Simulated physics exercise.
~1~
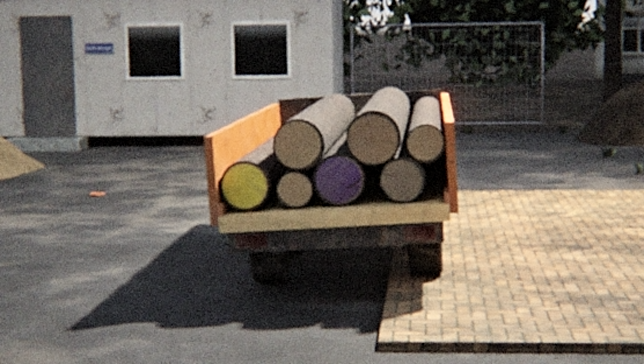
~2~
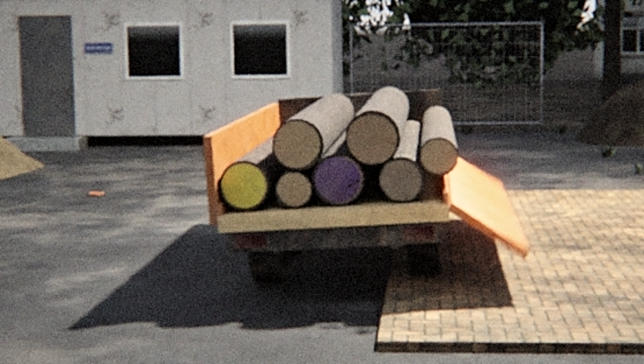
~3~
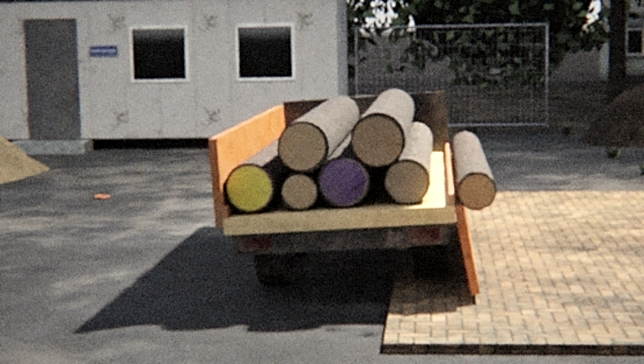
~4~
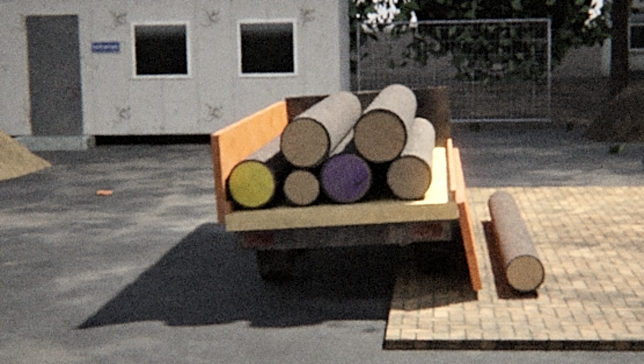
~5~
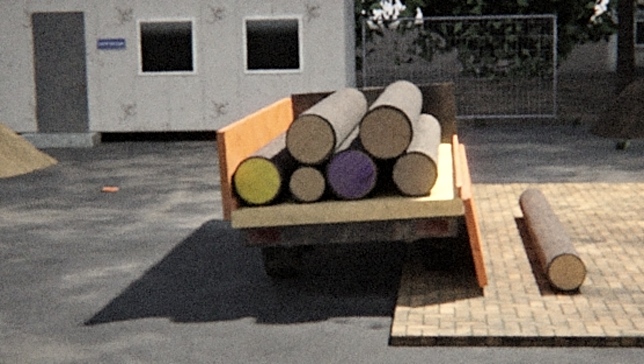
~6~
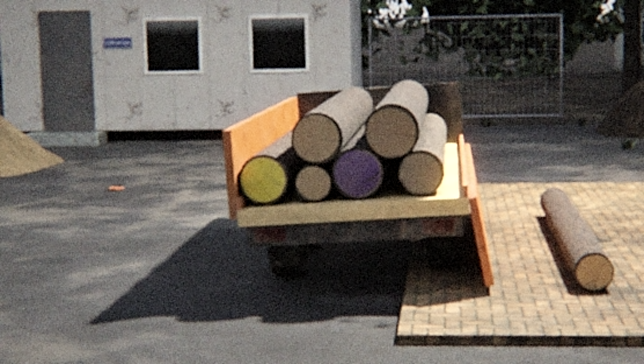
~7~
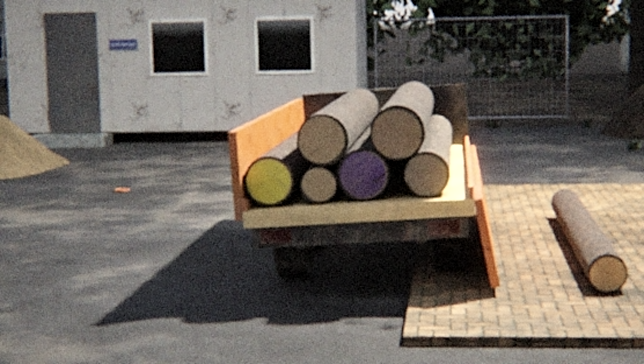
The clip opens on the rear of a low trailer parked in a paved yard, stacked with seven logs seen end-on, one yellow and one purple. The orange board on the right side swings outward and down, while the left board stays shut. The upper log at the right edge shifts outward, slips over the side and drops onto the tan paving. It rolls a short way to the right and comes to rest there. The other six, including the yellow and purple ones, remain stacked on the deck as the view drifts slightly left.
